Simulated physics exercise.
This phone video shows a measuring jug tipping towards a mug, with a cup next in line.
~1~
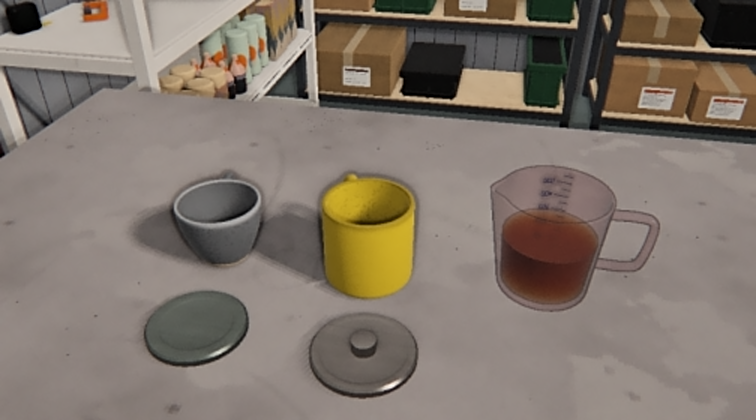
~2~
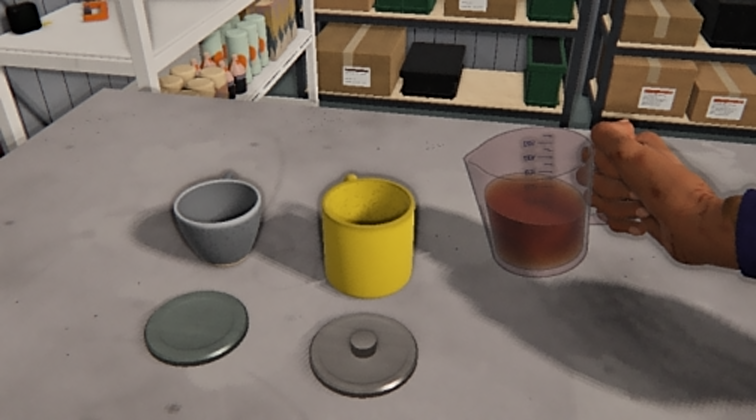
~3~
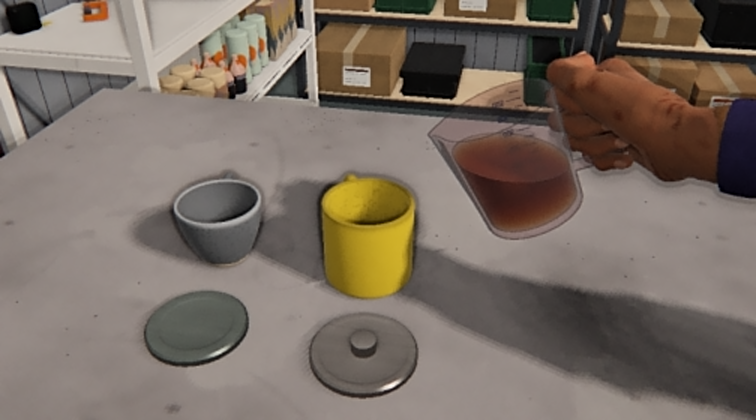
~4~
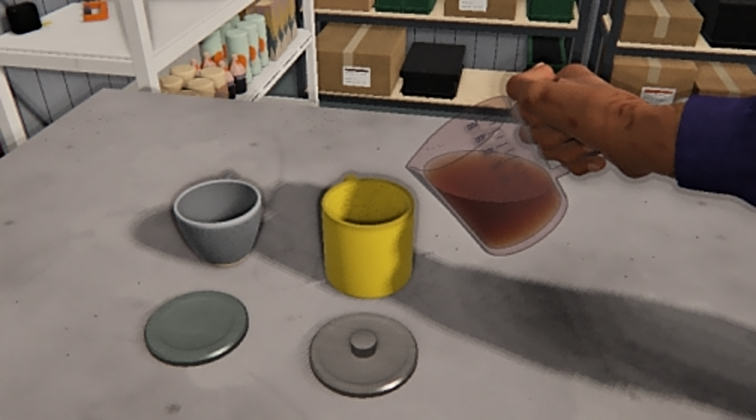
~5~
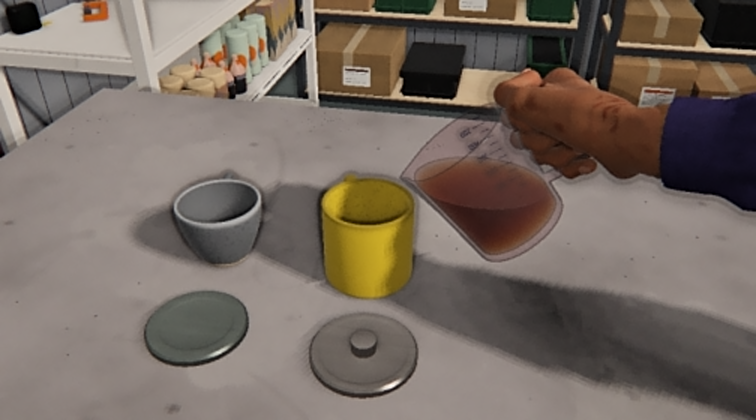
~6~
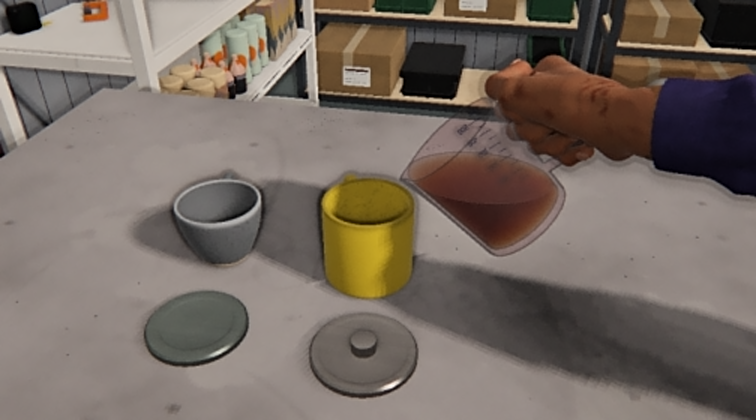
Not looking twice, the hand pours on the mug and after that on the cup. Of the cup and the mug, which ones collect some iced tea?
Cup: Collects some, mug: Collects some.
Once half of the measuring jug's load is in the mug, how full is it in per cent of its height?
35%, roughly.
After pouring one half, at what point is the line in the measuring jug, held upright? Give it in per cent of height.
Level: Approx. 25 %.
Shortly, the iced tea goes into the mug.
Then, the iced tea goes into the cup.
At the finish, the mug has its share inside; the cup has its share inside.
